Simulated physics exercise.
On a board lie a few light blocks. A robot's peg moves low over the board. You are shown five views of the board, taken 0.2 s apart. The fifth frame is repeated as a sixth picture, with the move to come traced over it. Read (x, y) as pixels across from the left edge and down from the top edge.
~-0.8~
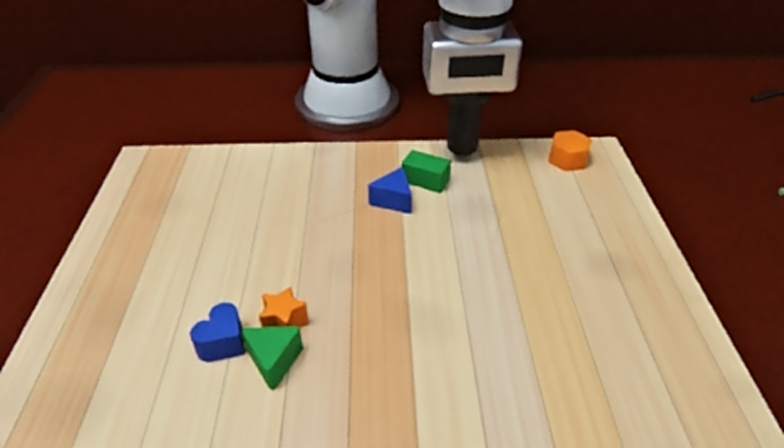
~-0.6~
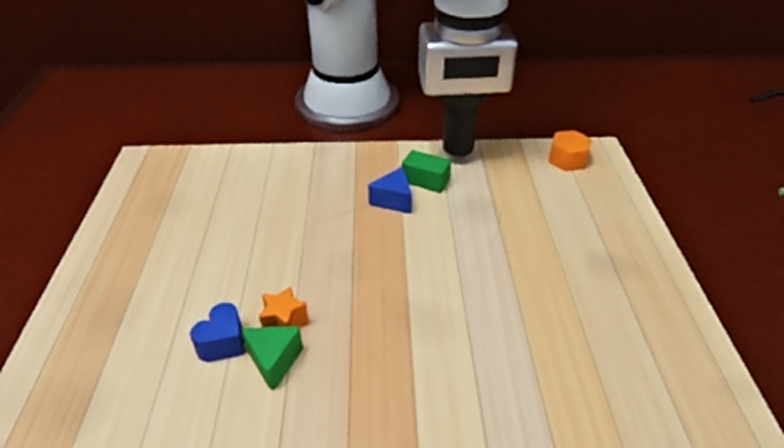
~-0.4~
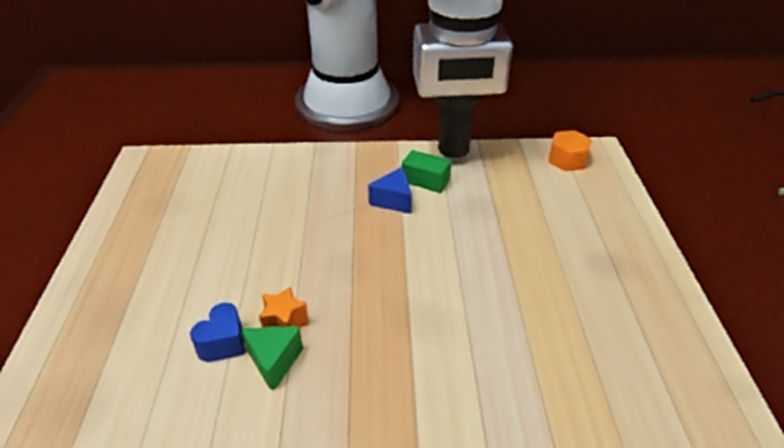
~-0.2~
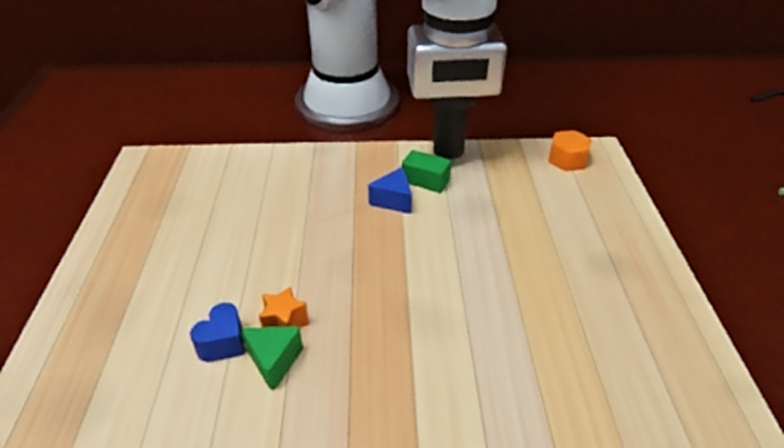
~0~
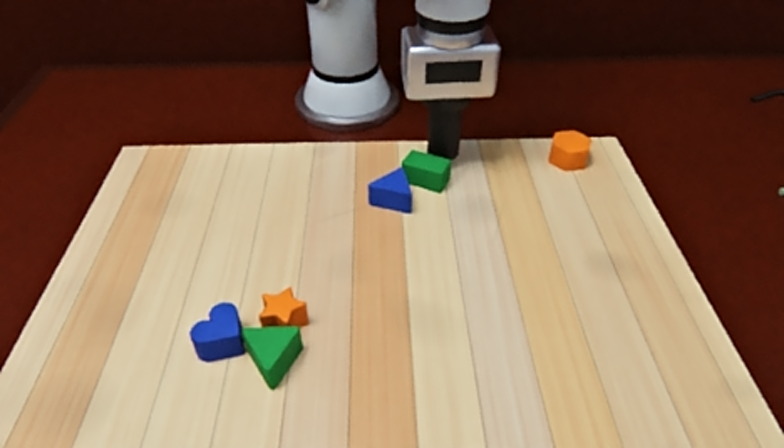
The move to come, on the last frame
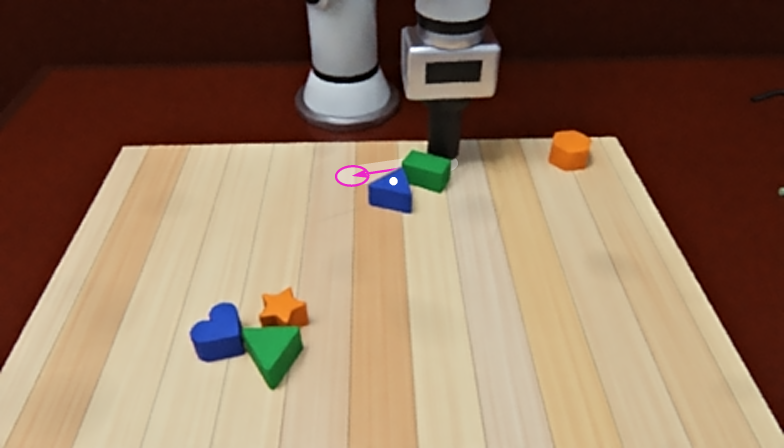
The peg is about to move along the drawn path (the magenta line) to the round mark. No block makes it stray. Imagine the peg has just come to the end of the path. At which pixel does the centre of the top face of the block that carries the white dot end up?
I'd say the block that carries the white dot ends with its top centre at (389, 193).
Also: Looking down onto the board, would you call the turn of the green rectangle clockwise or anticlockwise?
From above, it turns counterclockwise.
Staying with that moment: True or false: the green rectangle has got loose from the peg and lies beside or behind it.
True
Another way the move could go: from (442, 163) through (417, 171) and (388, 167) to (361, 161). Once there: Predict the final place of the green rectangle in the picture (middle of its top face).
Near (403, 169).
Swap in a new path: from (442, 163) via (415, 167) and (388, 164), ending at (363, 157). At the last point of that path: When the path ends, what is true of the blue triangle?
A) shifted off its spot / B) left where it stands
A.
Path on the board, in a line from (442, 163) to (352, 176); the dot is on the blue triangle.
What follows on the original path. One third of the way, peg at (413, 157); blue triangle at (390, 187); green rectangle at (416, 165), turned 15° anticlockwise.
Two thirds of the way, peg at (382, 161); blue triangle at (389, 193); green rectangle at (411, 167), turned 35° anticlockwise.
At the end, peg at (352, 166); blue triangle at (389, 193); green rectangle at (411, 167), turned 35° anticlockwise.
